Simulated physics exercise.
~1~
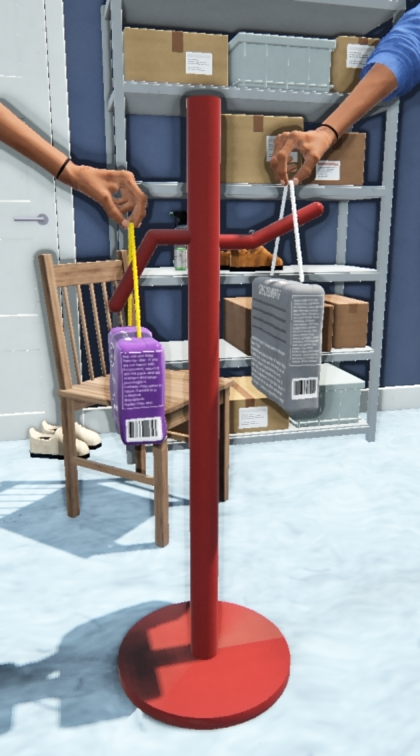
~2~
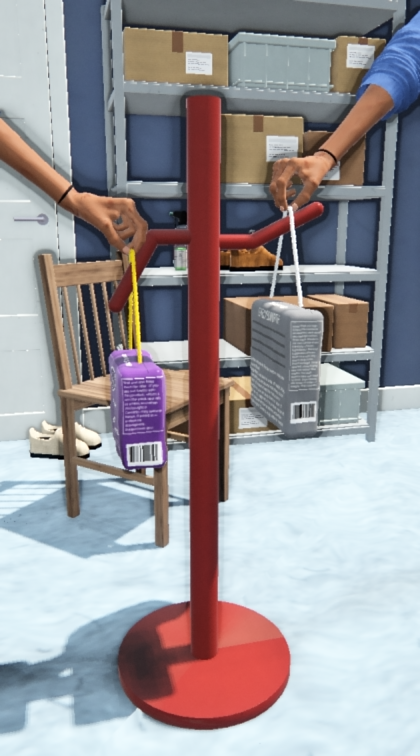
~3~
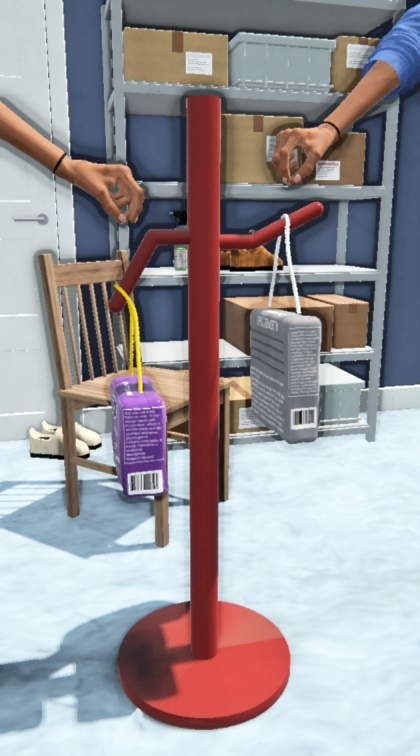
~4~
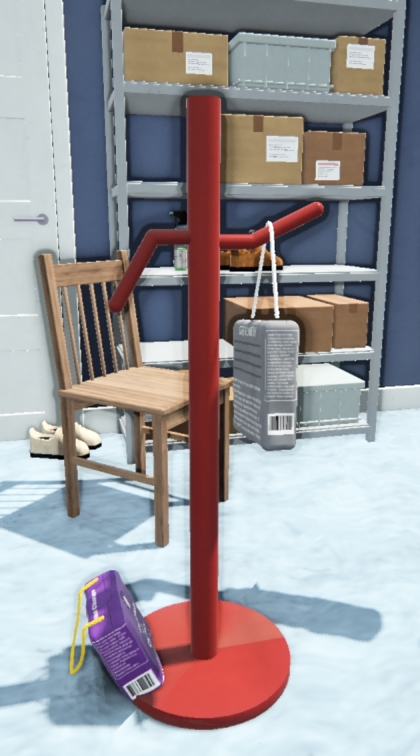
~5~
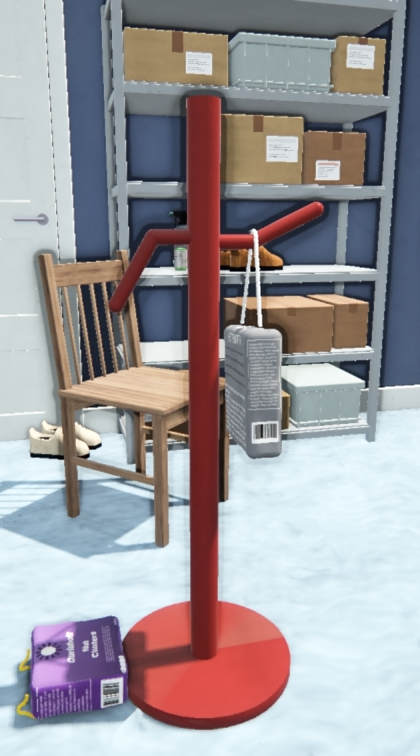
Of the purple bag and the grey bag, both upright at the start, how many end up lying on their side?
One of them does. The purple bag ends on its side on the floor, while the grey bag still hangs upright from the stand.
